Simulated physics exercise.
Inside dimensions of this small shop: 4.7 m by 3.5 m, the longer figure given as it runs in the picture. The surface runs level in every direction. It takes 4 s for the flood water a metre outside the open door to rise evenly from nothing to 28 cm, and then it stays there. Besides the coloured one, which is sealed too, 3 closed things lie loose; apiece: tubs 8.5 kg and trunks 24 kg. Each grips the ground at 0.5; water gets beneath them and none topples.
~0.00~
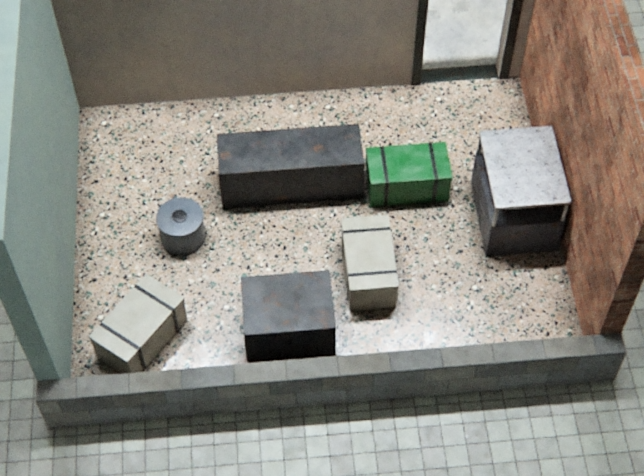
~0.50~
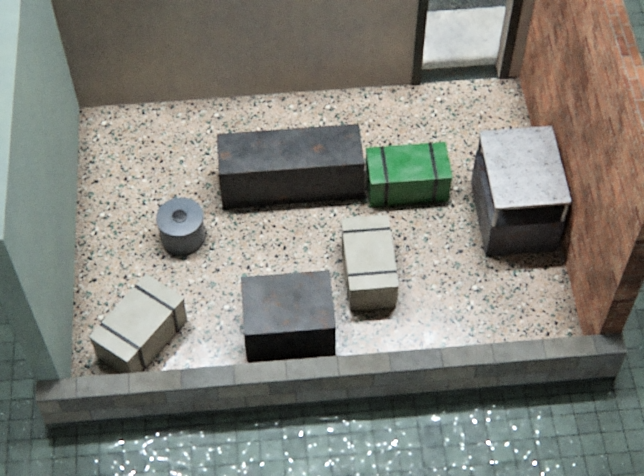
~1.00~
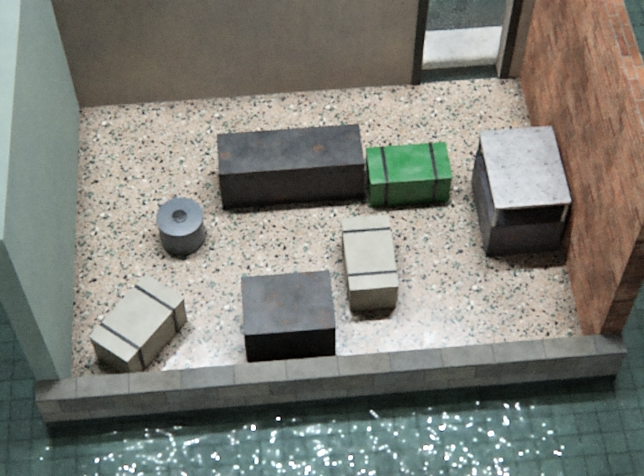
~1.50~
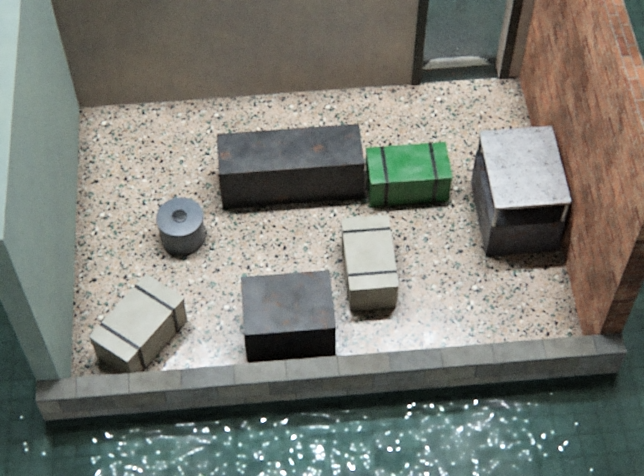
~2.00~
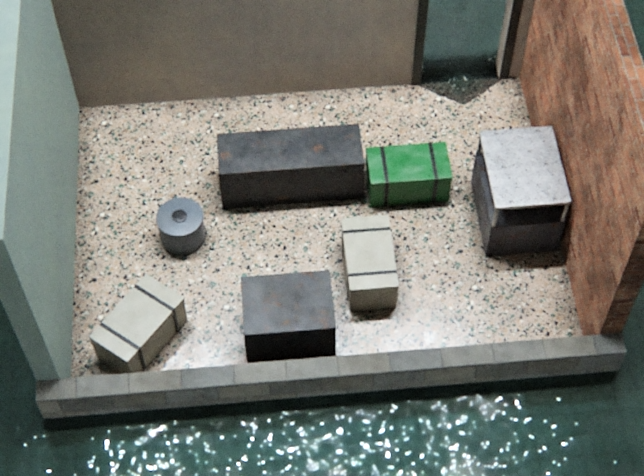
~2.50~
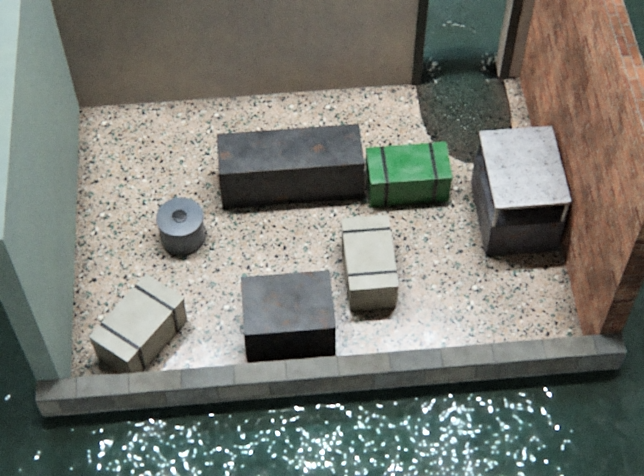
Water rising outside a small walled room, then spreading through the back doorway onto the speckled floor near an unmoving green trunk.
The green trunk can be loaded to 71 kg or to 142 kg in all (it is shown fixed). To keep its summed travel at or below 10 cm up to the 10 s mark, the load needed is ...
... the larger of the two.
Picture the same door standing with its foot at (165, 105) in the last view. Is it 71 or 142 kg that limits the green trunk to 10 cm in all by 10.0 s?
Then the lower weight is enough.
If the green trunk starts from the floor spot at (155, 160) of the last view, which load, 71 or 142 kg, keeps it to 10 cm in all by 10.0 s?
Looking at the loads, both keep it.
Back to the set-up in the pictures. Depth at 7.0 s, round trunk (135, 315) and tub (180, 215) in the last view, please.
Depth approx. 0 cm / 0 cm.
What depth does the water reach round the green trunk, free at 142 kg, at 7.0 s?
Something like 14 centimetres.
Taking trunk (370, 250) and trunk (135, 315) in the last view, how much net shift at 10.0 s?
0 cm and 50 cm respectively.
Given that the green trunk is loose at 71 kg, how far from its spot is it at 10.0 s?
It would be some 80 cm from its spot.
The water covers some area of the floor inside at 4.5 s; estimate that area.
Around 4.5 m2 of it.
After 3.5 s the green trunk would be 0 cm from its start with 71 kg and 0 cm from its start with 142 kg; 5 cm of water round it then.
After 4.5 s the green trunk would be 0 cm from its start with 71 kg and 0 cm from its start with 142 kg; 10 cm of water round it then.
After 7.0 s the green trunk would be 57 cm from its start with 71 kg and 0 cm from its start with 142 kg; 14 cm of water round it then.
After 10.0 s the green trunk would be 72 cm from its start with 71 kg and 0 cm from its start with 142 kg; 14 cm of water round it then.
